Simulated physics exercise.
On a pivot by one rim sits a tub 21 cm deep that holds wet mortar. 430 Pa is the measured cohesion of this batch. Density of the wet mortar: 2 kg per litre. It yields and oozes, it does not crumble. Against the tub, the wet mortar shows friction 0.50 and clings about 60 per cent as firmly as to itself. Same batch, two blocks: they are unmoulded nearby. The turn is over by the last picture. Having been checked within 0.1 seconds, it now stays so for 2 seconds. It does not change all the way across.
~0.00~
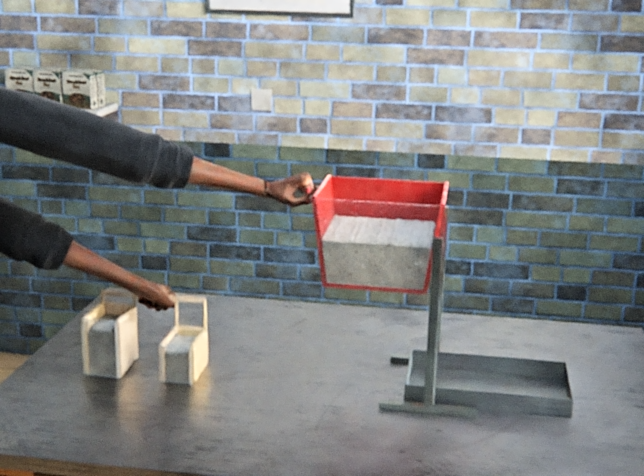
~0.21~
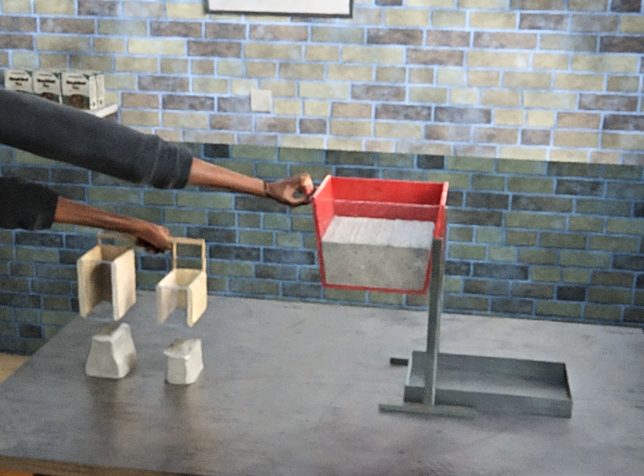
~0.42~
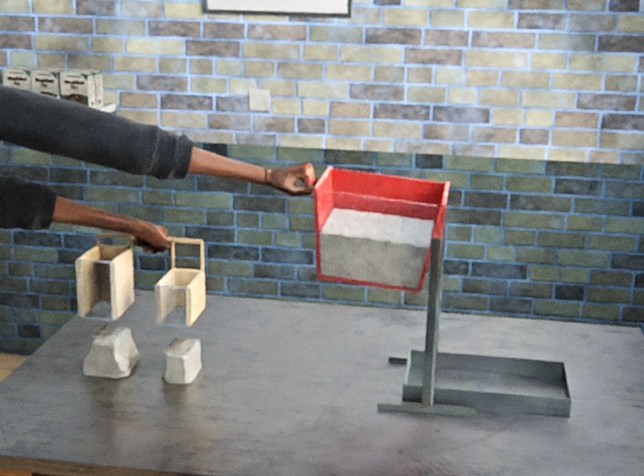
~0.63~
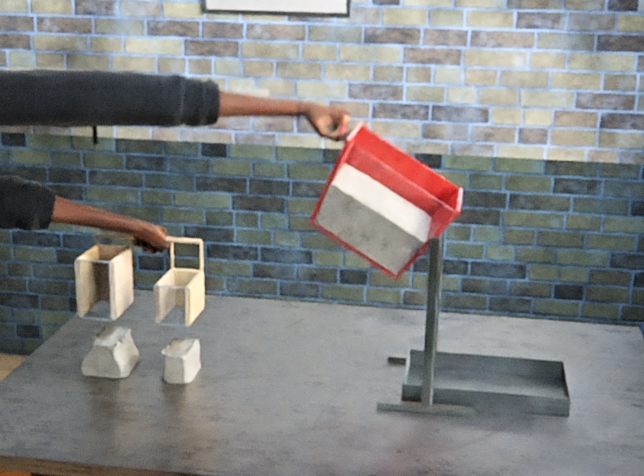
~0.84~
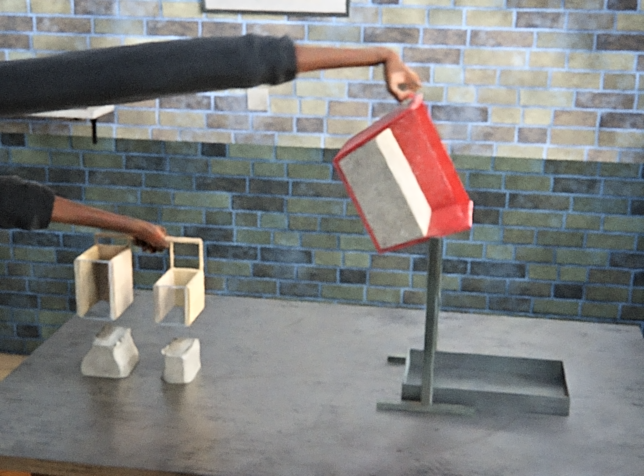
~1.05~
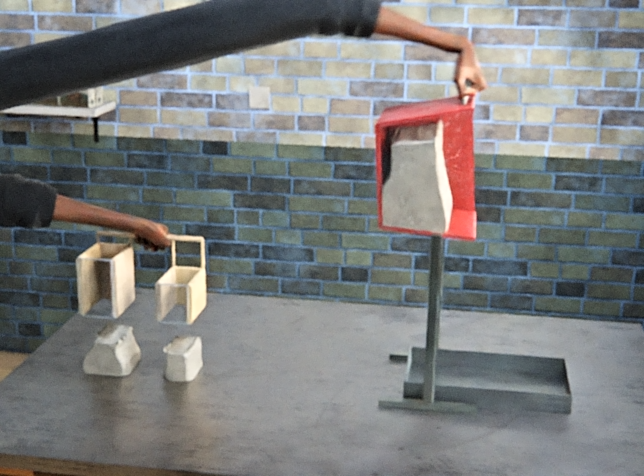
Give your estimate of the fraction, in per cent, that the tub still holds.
The tub still holds about 56 per cent.
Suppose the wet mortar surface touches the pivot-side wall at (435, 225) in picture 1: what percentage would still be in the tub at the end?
Then about 45 %.
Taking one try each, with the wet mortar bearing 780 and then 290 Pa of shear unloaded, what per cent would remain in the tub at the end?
65 %, then 50 %.
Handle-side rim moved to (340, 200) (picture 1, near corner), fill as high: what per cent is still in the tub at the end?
80 %, roughly.
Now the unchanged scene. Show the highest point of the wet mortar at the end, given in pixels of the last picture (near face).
Close to pixel (405, 192).
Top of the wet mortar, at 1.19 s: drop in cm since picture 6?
Around 7 cm below its level in the last picture.
After 1.19 s, the tub is at 86 degrees and holds 98 %.
After 1.36 s, the tub is at 86 degrees and holds 68 %.
After 1.53 s, the tub is at 86 degrees and holds 61 %.
After 1.70 s, the tub is at 86 degrees and holds 59 %.
After 3.05 s, the tub is at 86 degrees and holds 56 %.
